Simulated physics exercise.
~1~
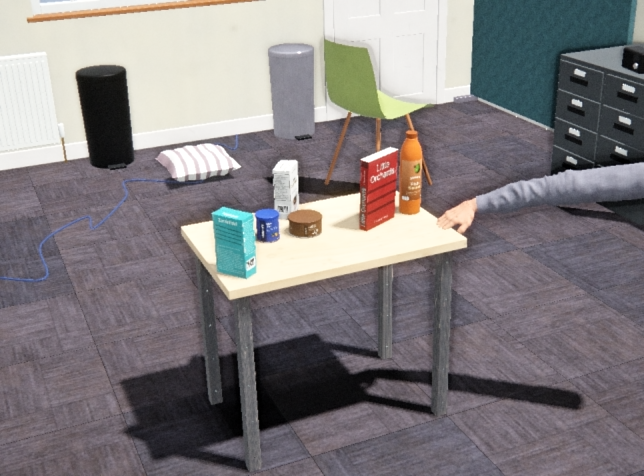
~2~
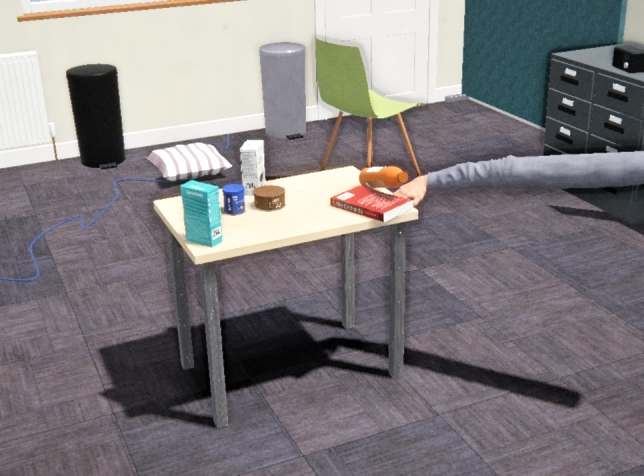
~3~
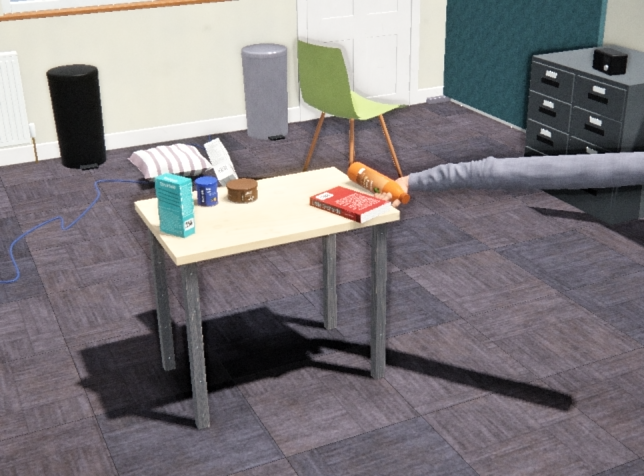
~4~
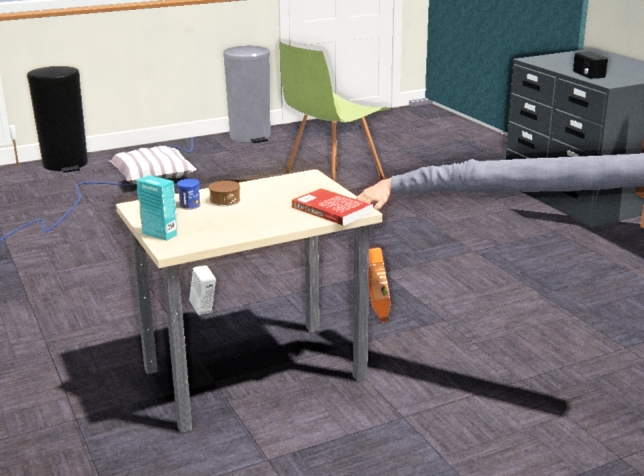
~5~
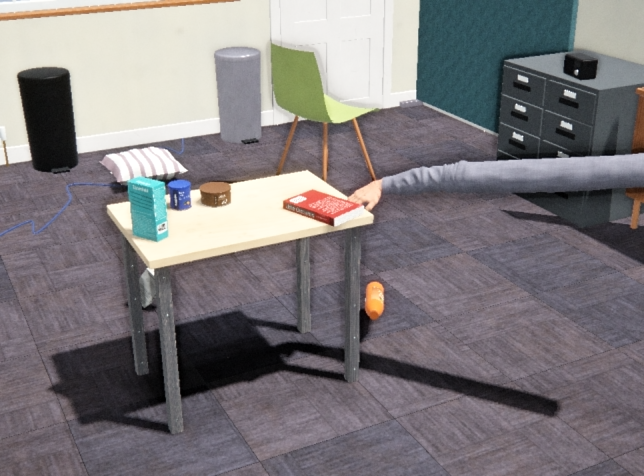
An arm reached in from the right and shoved a small table away, toppling the red book onto its side, while the orange bottle and white packet fell off the edges; the turquoise packet, blue tin and brown tub stayed standing on top.
